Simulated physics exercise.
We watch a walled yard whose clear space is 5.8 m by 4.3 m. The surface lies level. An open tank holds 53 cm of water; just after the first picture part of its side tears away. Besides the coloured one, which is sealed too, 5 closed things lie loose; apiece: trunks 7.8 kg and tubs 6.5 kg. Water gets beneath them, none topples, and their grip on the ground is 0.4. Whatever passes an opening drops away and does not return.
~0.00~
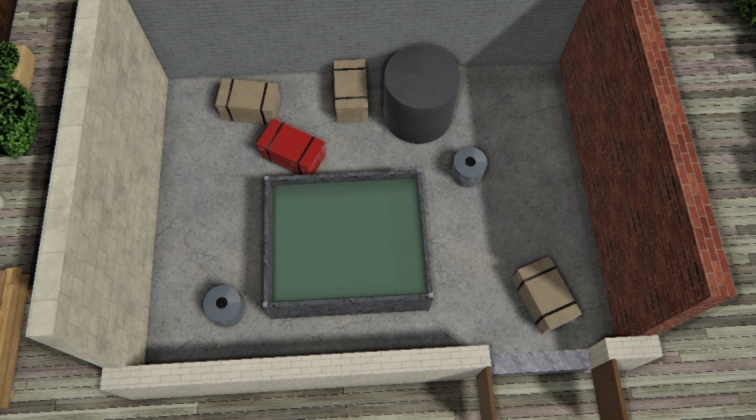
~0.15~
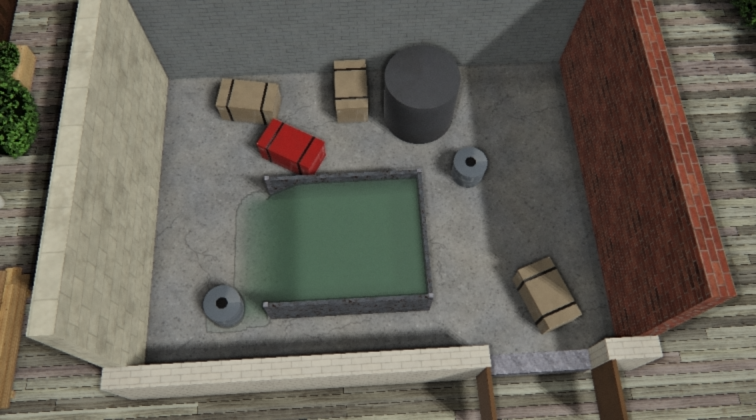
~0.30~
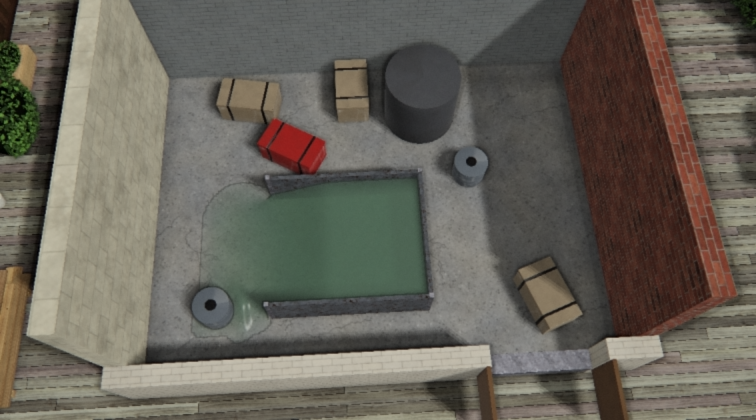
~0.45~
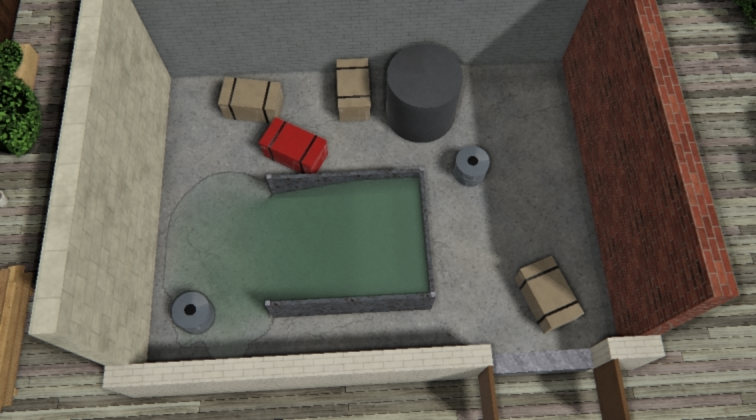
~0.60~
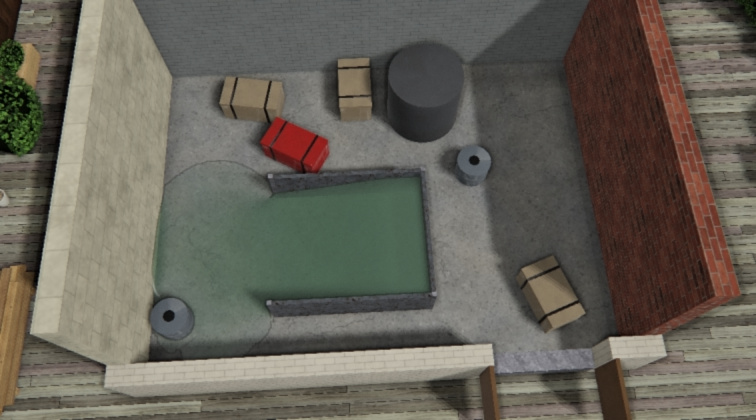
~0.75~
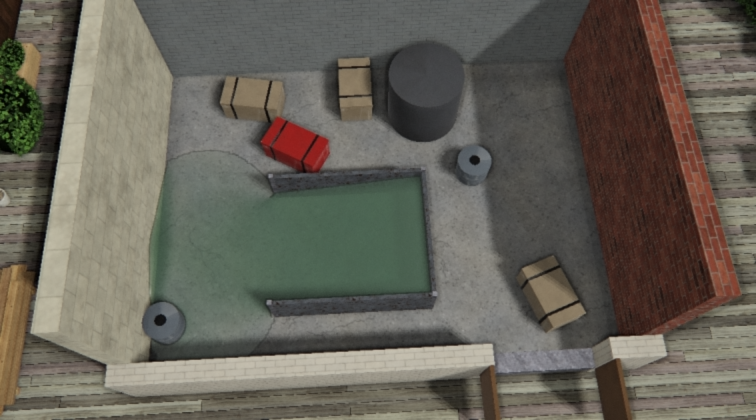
A walled tank of green water lost its left side, and the water spread across the yard floor to the left wall, pushing a gray tub toward the lower-left corner while the red trunk stayed put.
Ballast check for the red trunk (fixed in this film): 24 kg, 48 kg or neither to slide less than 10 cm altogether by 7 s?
Verdict: Only the higher weight holds it.
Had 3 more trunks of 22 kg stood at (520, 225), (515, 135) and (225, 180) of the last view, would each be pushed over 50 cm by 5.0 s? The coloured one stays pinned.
In that order: Under, less, past it.
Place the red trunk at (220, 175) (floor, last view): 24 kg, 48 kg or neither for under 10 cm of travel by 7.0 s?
Neither holds.
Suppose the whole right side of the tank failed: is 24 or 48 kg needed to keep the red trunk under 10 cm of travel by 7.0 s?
Then the lower weight is enough.
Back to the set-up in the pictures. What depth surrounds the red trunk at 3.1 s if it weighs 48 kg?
Roughly 1 cm.
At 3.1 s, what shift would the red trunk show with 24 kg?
Roughly 0 cm.
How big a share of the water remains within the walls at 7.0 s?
Some 96 per cent remains.
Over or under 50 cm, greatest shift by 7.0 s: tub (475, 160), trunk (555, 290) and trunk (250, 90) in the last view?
In that order: Short of it, past it, more.
After 1.4 s the red trunk would be 0 cm from its start with 24 kg and 0 cm from its start with 48 kg; 0 cm of water round it then.
After 3.1 s the red trunk would be 0 cm from its start with 24 kg and 0 cm from its start with 48 kg; 1 cm of water round it then.
After 4.9 s the red trunk would be 1 cm from its start with 24 kg and 0 cm from its start with 48 kg; 5 cm of water round it then.
After 7.0 s the red trunk would be 21 cm from its start with 24 kg and 0 cm from its start with 48 kg; 8 cm of water round it then.
